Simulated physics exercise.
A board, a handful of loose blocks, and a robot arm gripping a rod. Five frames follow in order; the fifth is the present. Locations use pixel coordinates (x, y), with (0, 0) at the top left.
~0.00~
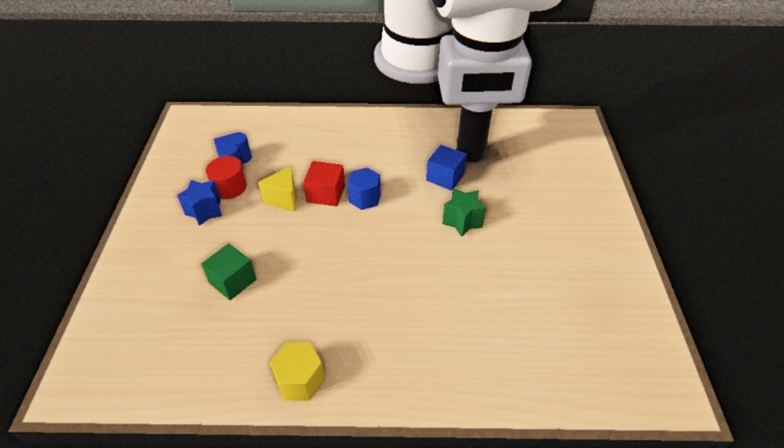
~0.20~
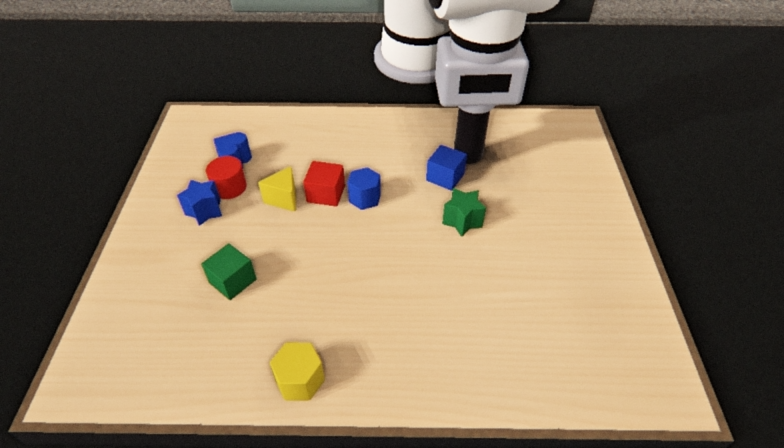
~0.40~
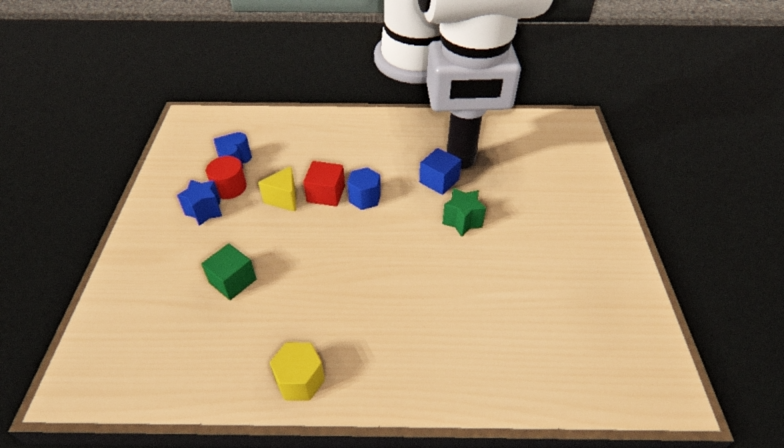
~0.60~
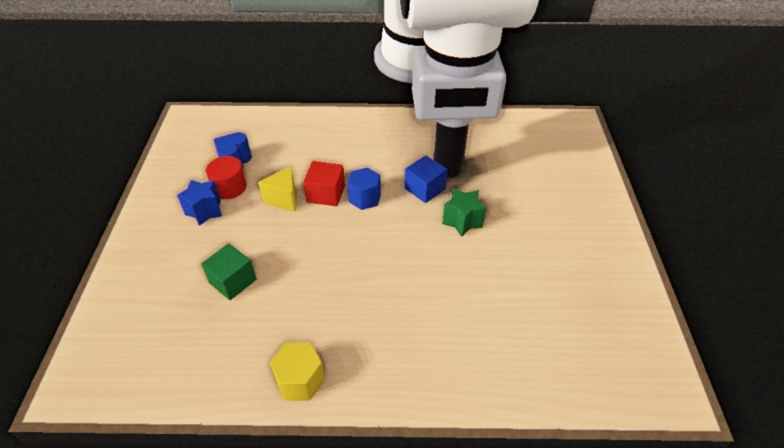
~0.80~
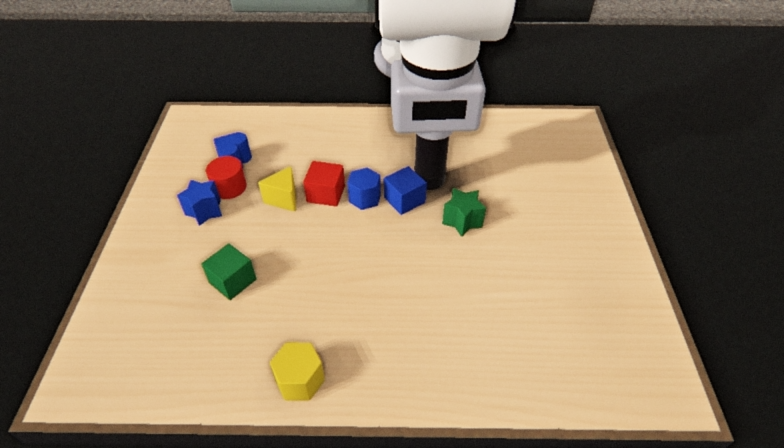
A white and grey robot arm holds a black rod upright at the far side of a pale wooden board, seen from above and in front by a still camera. Red, blue, yellow and green blocks lie mostly across the upper left, with a yellow hexagon near the front. After barely moving, the rod pushes a blue cube left and slightly nearer, up beside the blue hexagon.
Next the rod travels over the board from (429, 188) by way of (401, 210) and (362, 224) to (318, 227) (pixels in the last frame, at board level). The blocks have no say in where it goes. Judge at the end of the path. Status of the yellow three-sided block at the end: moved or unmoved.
Stays put.
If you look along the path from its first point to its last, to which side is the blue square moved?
The answer is left: Facing from the path's start to its end, that's where the blue square shifts.
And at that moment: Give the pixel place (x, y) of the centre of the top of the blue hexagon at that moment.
My best guess is (346, 182).
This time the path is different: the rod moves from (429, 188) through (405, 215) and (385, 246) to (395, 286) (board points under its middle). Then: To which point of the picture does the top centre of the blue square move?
Expect it around (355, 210).
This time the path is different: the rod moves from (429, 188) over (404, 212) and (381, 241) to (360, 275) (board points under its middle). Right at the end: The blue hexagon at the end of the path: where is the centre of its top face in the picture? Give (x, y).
I think it will end close to (346, 183).
The first path, step by step. One third of the way, rod at (400, 203); red square at (319, 172); blue hexagon at (348, 182), turned 35° clockwise; blue square at (372, 201).
Two thirds of the way, rod at (361, 217); red square at (318, 171); blue hexagon at (348, 182), turned 40° clockwise; blue square at (333, 219).
At the end, rod at (317, 220); yellow three-sided block not moved; red square at (317, 170); blue hexagon at (346, 182), turned 55° clockwise; blue square at (303, 232), turned 40° anticlockwise.
